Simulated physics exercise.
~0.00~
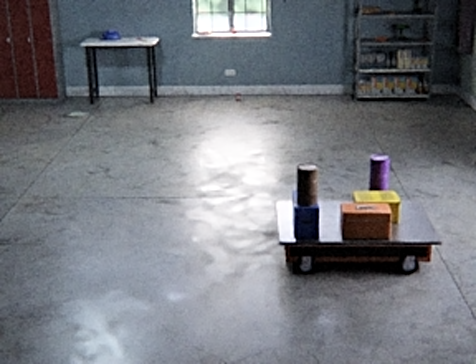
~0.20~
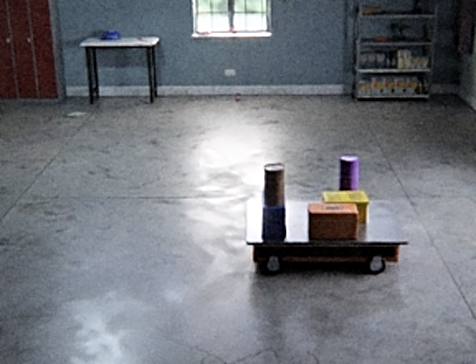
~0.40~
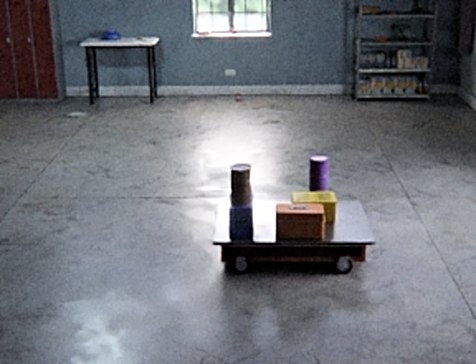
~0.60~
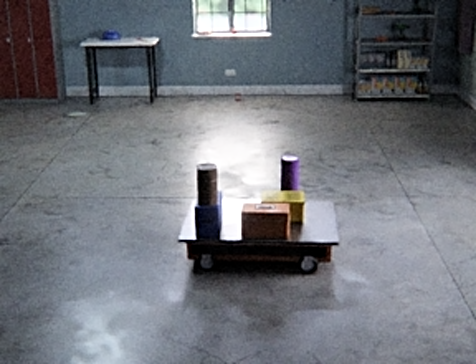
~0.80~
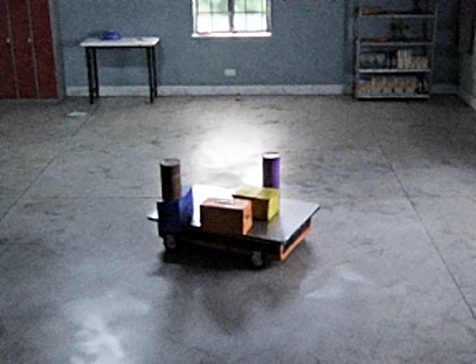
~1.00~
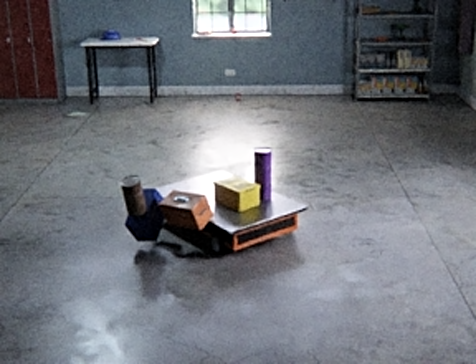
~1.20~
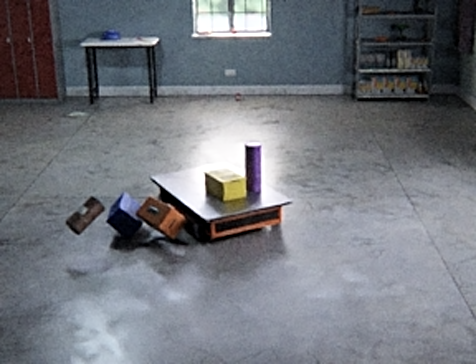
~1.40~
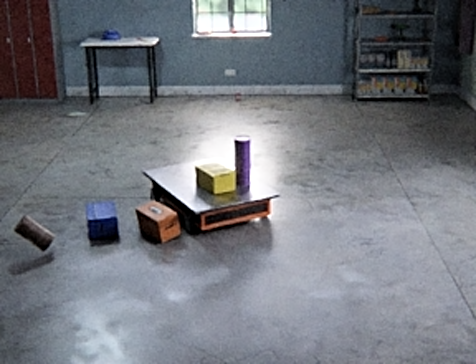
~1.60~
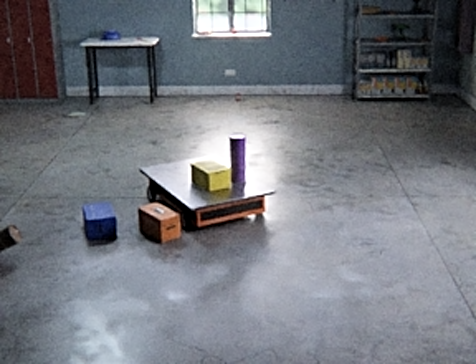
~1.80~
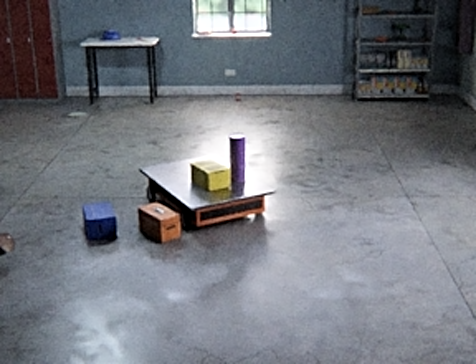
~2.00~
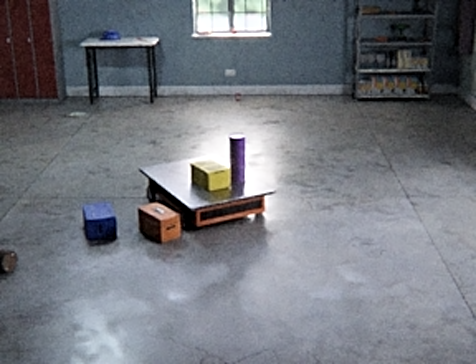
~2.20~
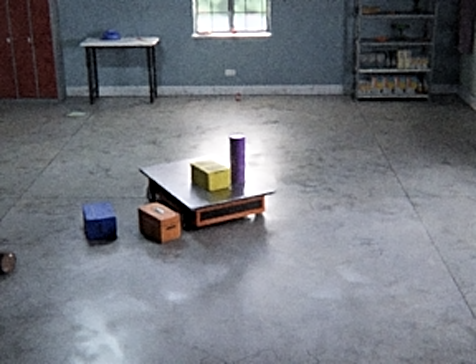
In a grey-floored room, a cart rolling left and swinging round sheds three items, stopping with yellow box and purple cylinder aboard.
